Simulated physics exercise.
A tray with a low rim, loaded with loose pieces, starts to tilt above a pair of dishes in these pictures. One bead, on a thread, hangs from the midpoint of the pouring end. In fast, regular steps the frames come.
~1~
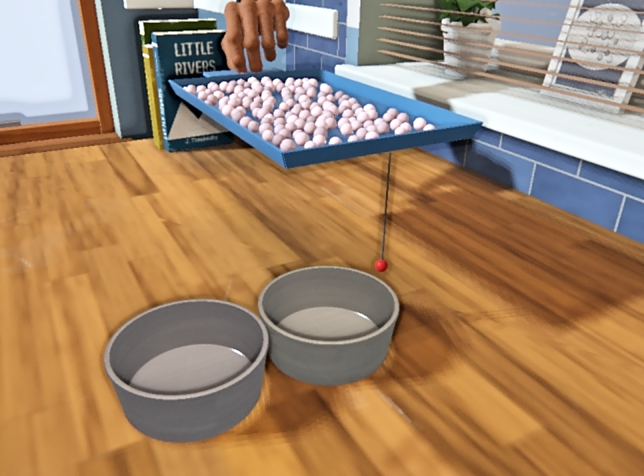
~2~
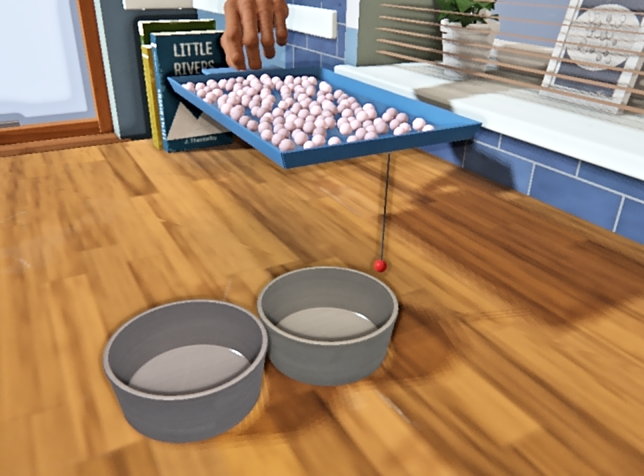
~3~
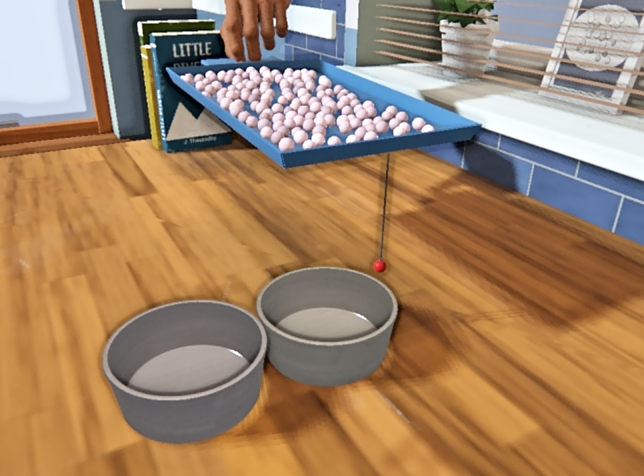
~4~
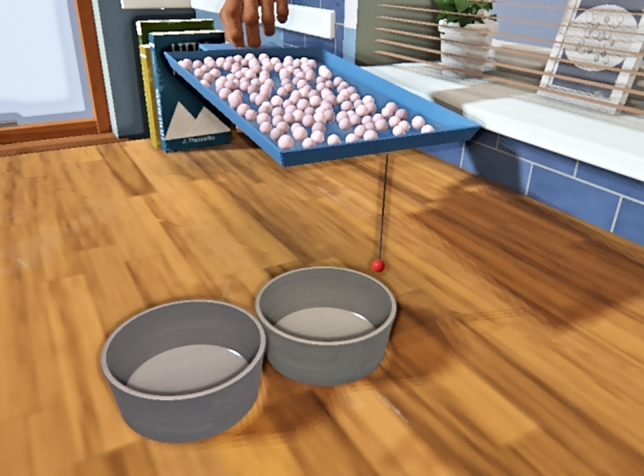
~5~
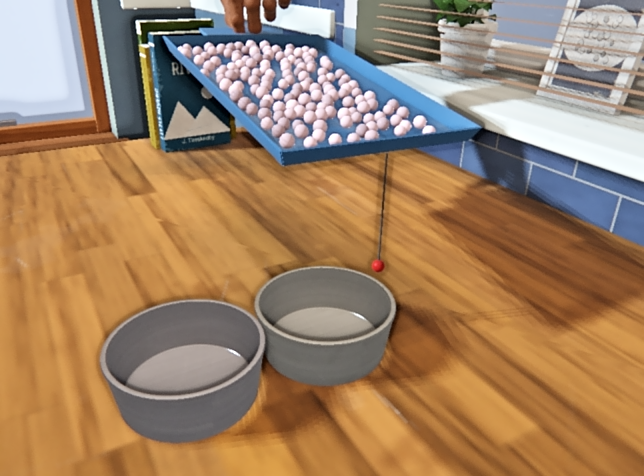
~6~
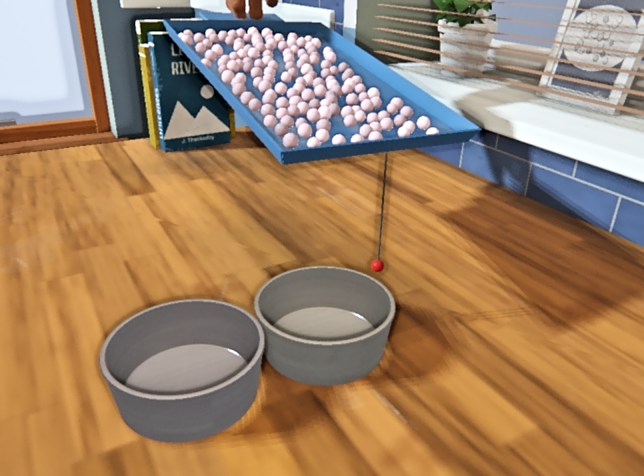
A blue tray of pale pink beads slowly tilted as its back edge rose beside a hand, and some of the beads shifted a little above two empty gray dishes on a wooden counter.
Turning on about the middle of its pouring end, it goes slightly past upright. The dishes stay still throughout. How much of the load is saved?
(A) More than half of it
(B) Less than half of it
The answer is B.
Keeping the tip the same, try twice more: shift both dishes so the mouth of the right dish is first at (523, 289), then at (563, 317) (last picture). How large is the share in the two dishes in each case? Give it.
Roughly 80 per cent, then roughly 10 per cent.
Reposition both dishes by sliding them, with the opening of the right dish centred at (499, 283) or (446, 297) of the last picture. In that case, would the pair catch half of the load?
In the first position a majority, in the second a majority.
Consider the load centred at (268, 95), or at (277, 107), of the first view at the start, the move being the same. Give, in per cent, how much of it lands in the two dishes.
Close to 10 and close to 20 per cent.
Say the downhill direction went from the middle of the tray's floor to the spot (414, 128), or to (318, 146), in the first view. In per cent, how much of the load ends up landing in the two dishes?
Near 0 % and, after that, 80 %.
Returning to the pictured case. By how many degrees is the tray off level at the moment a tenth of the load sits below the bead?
I'd put it at about 50 degrees.
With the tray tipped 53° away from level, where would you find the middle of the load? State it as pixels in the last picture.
The middle of the load sits near (411, 139).
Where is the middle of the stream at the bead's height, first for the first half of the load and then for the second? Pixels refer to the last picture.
The opening half passes (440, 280), the closing half (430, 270).
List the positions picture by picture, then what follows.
The first frame shows corners of the pouring end near (286, 149) and (474, 121), level; middle of the load near (291, 104), sugar pearls; left dish near (216, 411); right dish near (365, 356); bead on its thread near (382, 266).
The second frame shows corners of the pouring end near (285, 149) and (473, 122), level; middle of the load near (290, 103).
The third frame shows corners of the pouring end near (285, 149) and (473, 123), tipped barely, lowest at the right corner; middle of the load near (289, 98).
The fourth frame shows corners of the pouring end near (285, 148) and (472, 124), tipped a little, lowest at the right corner; middle of the load near (289, 89).
The fifth frame shows corners of the pouring end near (285, 147) and (472, 125), tipped a little, lowest at the right corner; middle of the load near (290, 81).
The sixth frame shows corners of the pouring end near (285, 146) and (472, 126), tipped a little, lowest at the right corner; middle of the load near (293, 73), near a quarter on the move; left dish near (212, 411); right dish near (361, 357).
Shortly afterwards, tray tipped steeply; near two thirds on the tray; only a few in the right dish; near a quarter outside both; near a quarter in the air.
Next, tray tipped right over; a little in the right dish; the bulk outside both; a little in the air.
Some moments later, tray tipped past a quarter turn; a little in the right dish; the bulk outside both.
In the end, tray tipped past a quarter turn; none at all in the left dish; a little in the right dish; the bulk outside both.
